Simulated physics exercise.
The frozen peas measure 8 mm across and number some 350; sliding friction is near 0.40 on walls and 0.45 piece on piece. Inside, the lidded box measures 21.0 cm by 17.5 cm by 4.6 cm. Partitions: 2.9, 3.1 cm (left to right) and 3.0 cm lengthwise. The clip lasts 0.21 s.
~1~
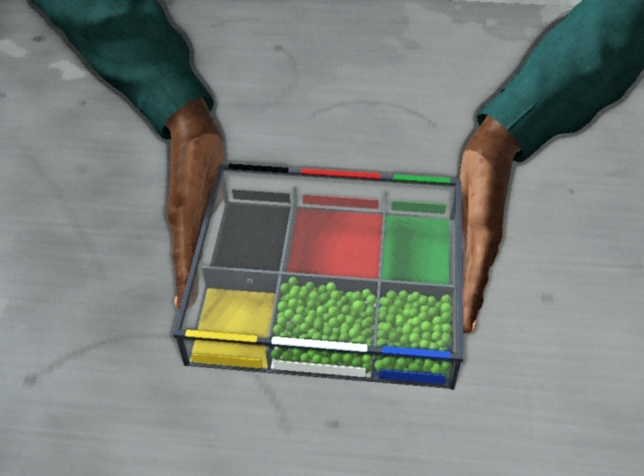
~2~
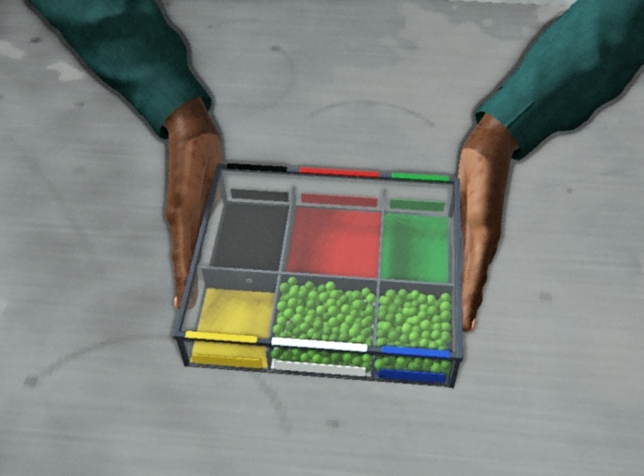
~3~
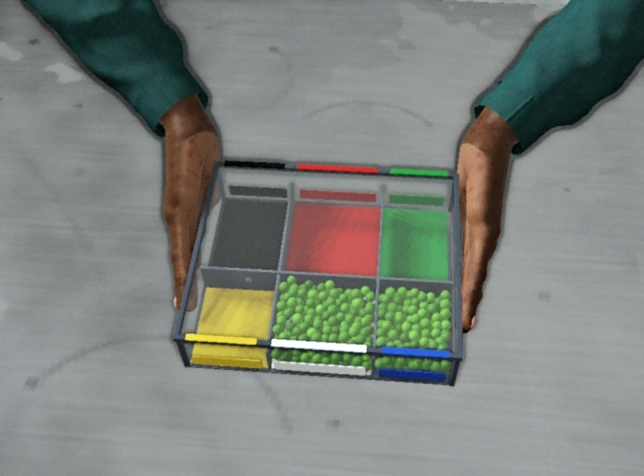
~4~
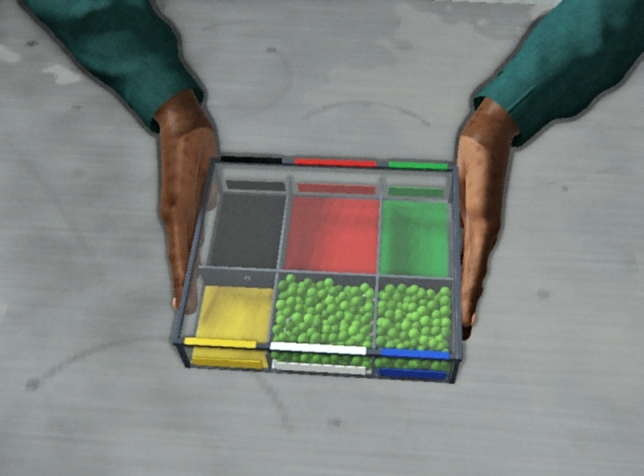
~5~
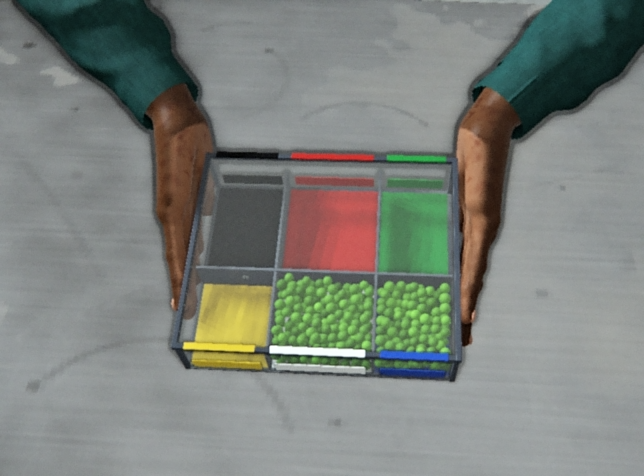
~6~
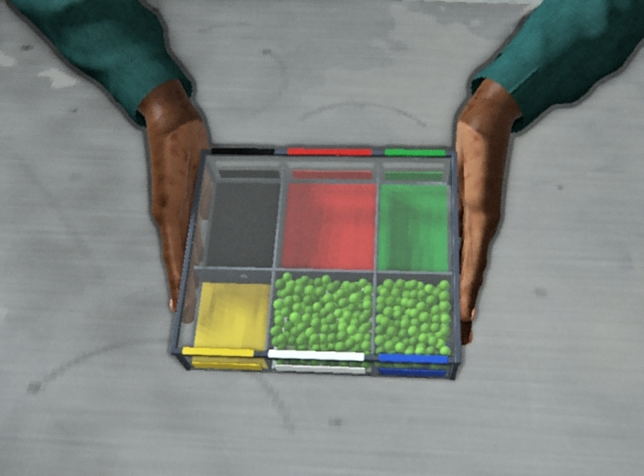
The clip opens with two hands in green sleeves holding a clear, lidded box level, green peas filling its white and blue front compartments. The hands then slowly tilt the box toward the viewer, the far edge rising and the left front corner dipping lowest, while the peas stay in place.
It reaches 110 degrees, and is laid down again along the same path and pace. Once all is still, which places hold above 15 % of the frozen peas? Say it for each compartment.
Red under, blue over, green under, yellow under, white over, black under.
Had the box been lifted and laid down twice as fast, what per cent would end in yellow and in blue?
Then: Yellow 0; blue 40.
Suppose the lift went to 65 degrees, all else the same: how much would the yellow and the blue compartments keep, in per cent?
Then: Yellow 5; blue 40.
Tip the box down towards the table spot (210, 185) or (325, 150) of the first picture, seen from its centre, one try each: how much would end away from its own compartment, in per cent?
Some 40 and 50 per cent.
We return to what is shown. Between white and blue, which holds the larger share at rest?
The white one has more.
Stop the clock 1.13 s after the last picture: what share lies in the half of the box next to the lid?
About 50 per cent.
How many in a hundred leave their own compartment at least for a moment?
Some 10 per cent.
Then, 1.13 s after the last picture, tilt 110 degrees; blue 40 %, yellow 5 %, white 55 %.
Then, 1.88 s after the last picture, tilt 50 degrees; blue 40 %, yellow 5 %, white 55 %.
Then, 2.65 s after the last picture, tilt 0 degrees; blue 40 %, yellow 5 %, white 55 %.
In the end, red 0 %, blue 40 %, green 0 %, yellow 5 %, white 55 %, black 0 %.
